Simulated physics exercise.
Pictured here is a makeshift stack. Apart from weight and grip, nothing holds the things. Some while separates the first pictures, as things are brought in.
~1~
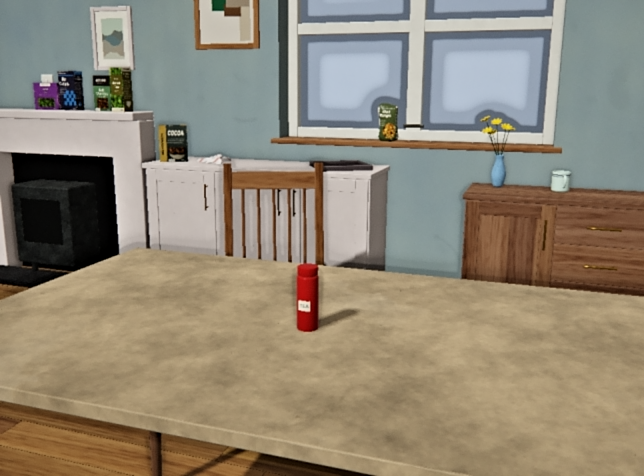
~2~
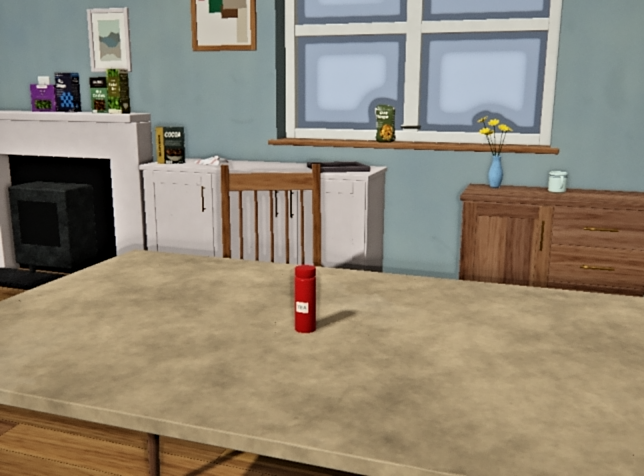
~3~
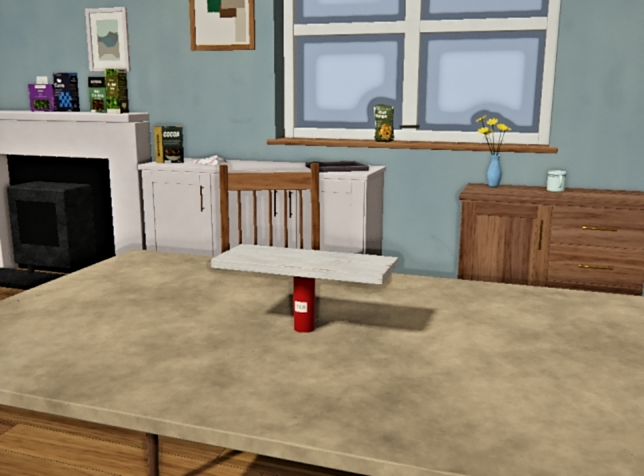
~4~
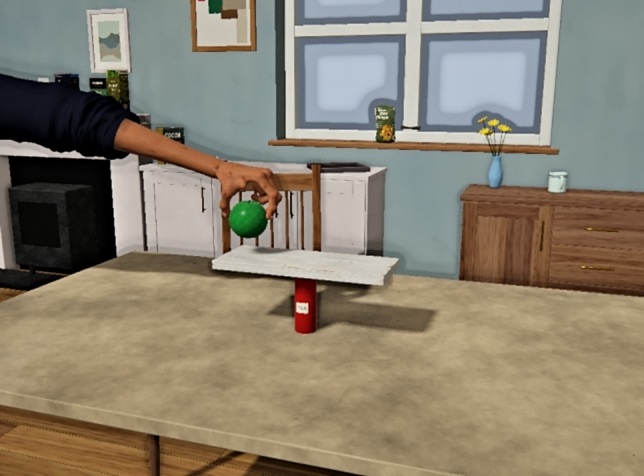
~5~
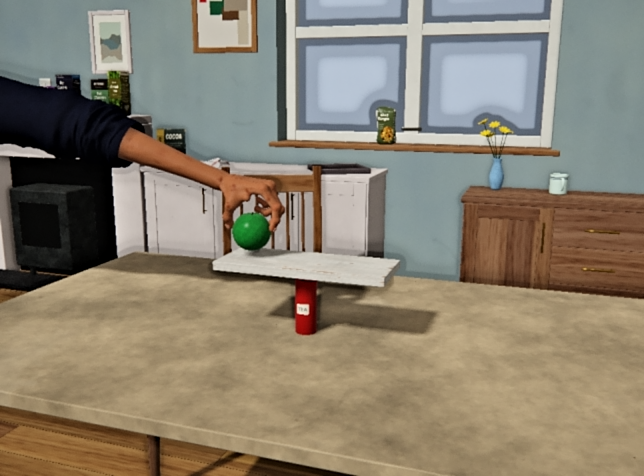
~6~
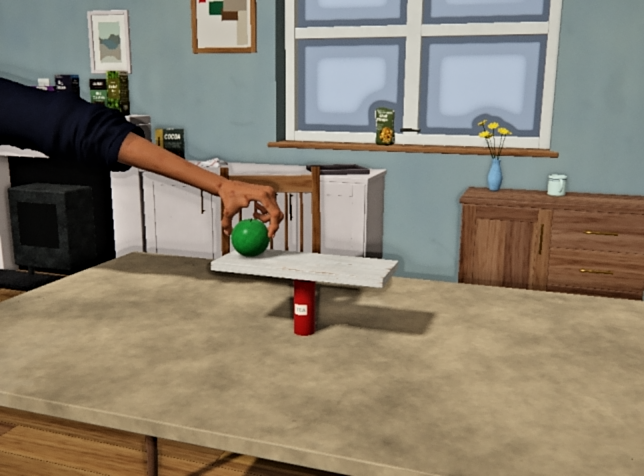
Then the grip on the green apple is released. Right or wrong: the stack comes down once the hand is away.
Right, it comes down.
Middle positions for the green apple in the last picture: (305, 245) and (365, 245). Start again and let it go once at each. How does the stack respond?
In case one it stays upright, while in case two it tumbles.
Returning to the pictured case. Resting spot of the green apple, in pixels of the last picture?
It ends near (209, 304).
Then, 0.40 s on from there, green apple now fallen; white board turned 51° from how it was put.
Then, 0.60 s on from there, white board now fallen; red shaker turned 32° from how it was put.
Then, 0.70 s on from there, red shaker now fallen.
Then, 0.90 s on from there, things are still on the move.
In the end, fallen, red shaker, white board and green apple. At the end, from the last picture's camera, green apple near (209, 304). The stack comes apart.
